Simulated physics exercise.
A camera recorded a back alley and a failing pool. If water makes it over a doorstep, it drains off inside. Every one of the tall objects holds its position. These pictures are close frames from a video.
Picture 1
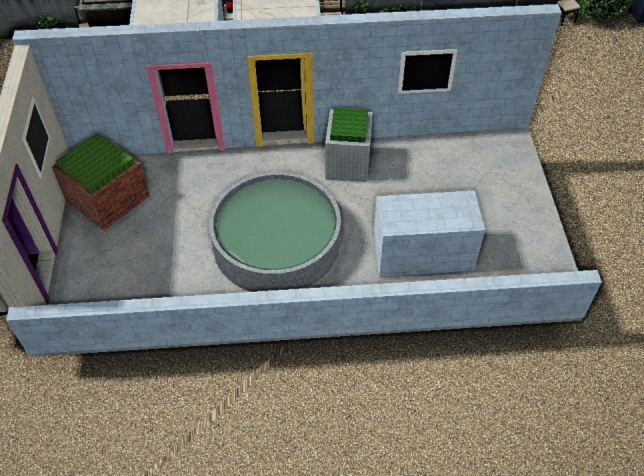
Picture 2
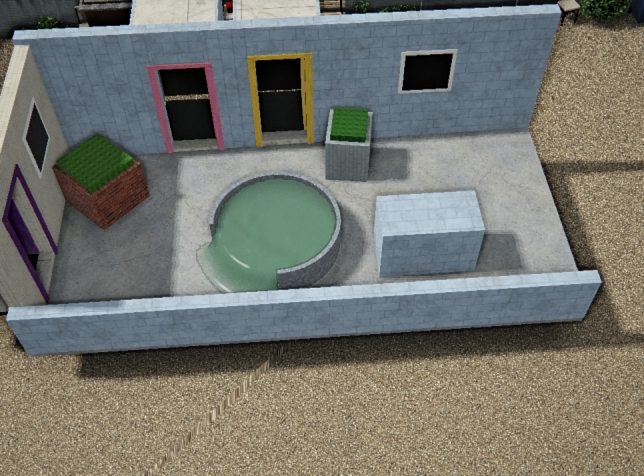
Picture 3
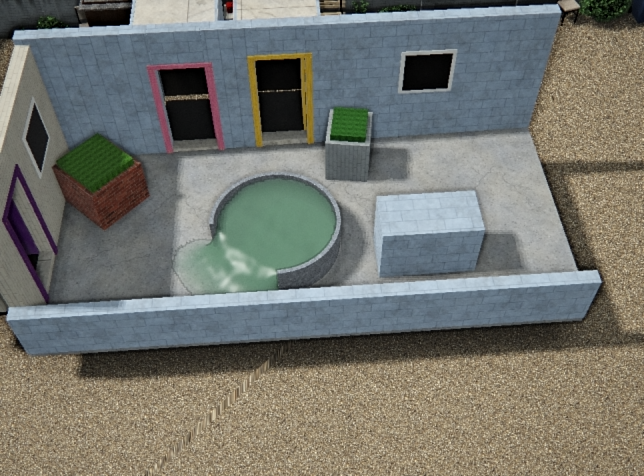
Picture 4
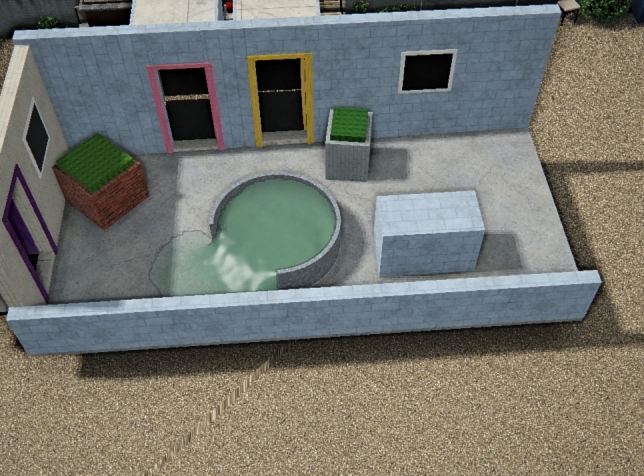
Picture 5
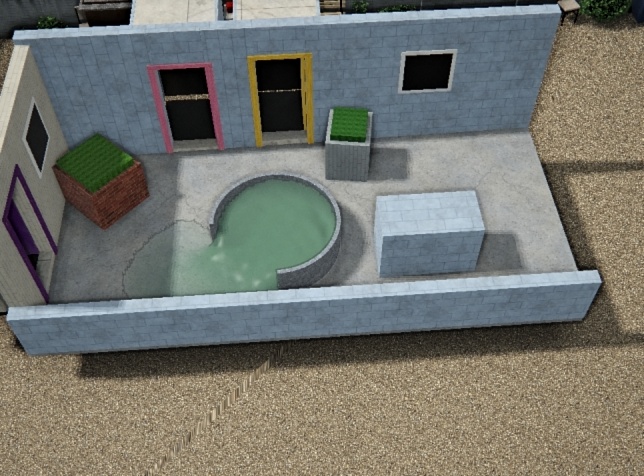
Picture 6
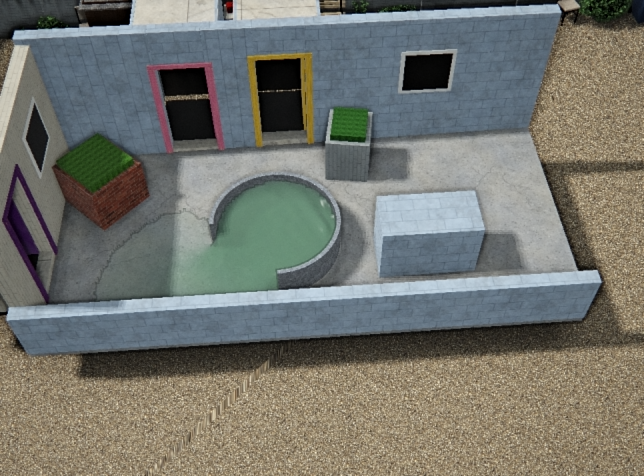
Green water pouring from a gap in a round pool's wall, spreading left across the grey floor of a walled yard.
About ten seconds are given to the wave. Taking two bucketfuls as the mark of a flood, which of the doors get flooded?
The purple door gets flooded, the yellow door stays below the mark, the pink door gets flooded.
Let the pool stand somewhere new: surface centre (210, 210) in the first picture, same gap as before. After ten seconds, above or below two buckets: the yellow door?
I'd say the yellow door comes up short.
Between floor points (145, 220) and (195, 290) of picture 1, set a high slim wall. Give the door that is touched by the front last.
My choice is the door marked yellow.
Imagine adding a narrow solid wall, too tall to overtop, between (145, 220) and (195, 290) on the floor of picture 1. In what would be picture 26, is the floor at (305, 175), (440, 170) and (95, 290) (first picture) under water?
Lab note - point 1: Parched; point 2: Parched; point 3: Inundated.
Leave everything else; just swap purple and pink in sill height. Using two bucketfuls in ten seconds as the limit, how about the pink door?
The pink one falls short.
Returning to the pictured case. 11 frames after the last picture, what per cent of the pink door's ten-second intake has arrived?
Around 0 %.
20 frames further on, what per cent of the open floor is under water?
That works out to some 40 in a hundred.
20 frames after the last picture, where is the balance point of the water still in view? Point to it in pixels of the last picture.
I'd say near (175, 262).
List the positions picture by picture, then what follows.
In the first frame, the round pool at (275, 223) is whole and still.
In the second frame, water pours out at (234, 274) and has run to a hidden place.
In the third frame, water pours out at (234, 275) and has run to (184, 251).
In the fourth frame, water pours out at (234, 275) and has run to (168, 249).
In the fifth frame, water pours out at (234, 275) and has run to (132, 274).
In the sixth frame, water pours out at (234, 275) and has run to (102, 293).
A moment on, water covers 25 % of the floor; the purple door wet at the sill, nothing in, the yellow door not reached, the pink door not reached.
Next, water covers 30 % of the floor; the purple door over two buckets in, the yellow door not reached, the pink door not reached.
Then, water covers 40 % of the floor; the purple door far over two buckets in, the yellow door not reached, the pink door not reached.
Later, water covers 65 % of the floor; the purple door far over two buckets in, the yellow door wet at the sill, nothing in, the pink door wet at the sill, nothing in.
In the end, water covers 70 % of the floor; the purple door far over two buckets in, the yellow door wet at the sill, nothing in, the pink door over two buckets in.
